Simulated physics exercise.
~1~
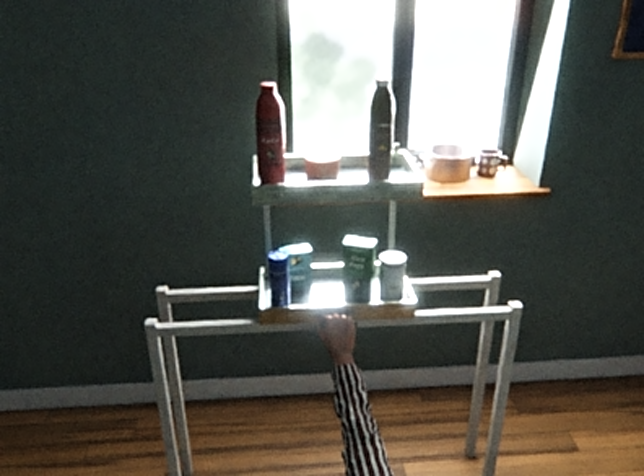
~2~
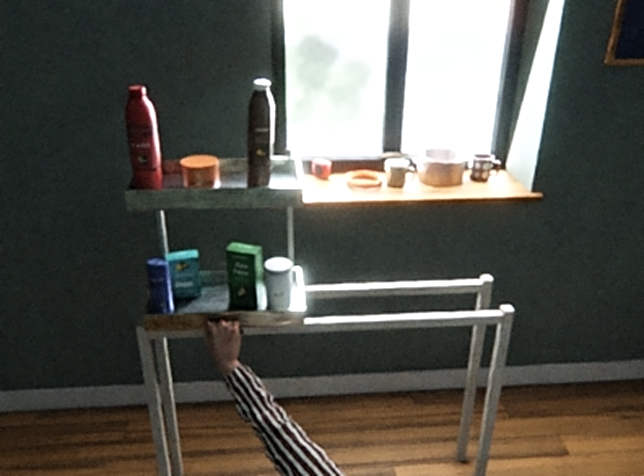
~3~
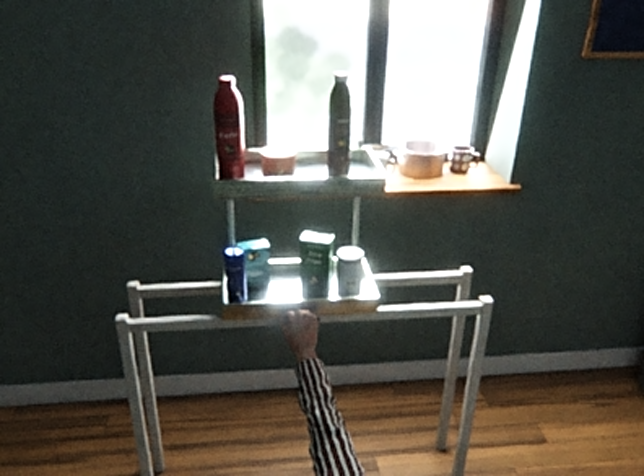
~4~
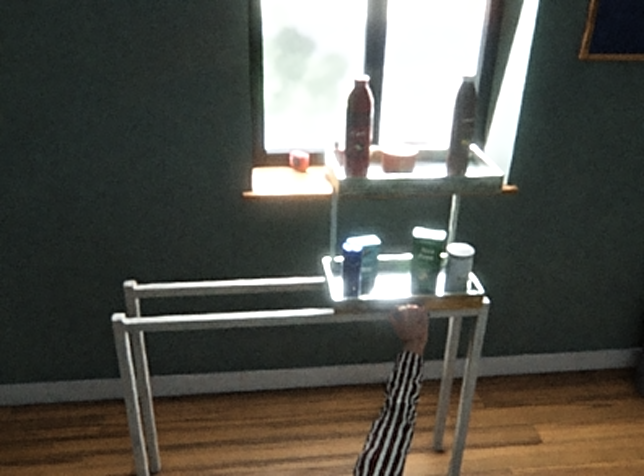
A hand slides a tray of bottles and containers left, then right, everything staying aboard.
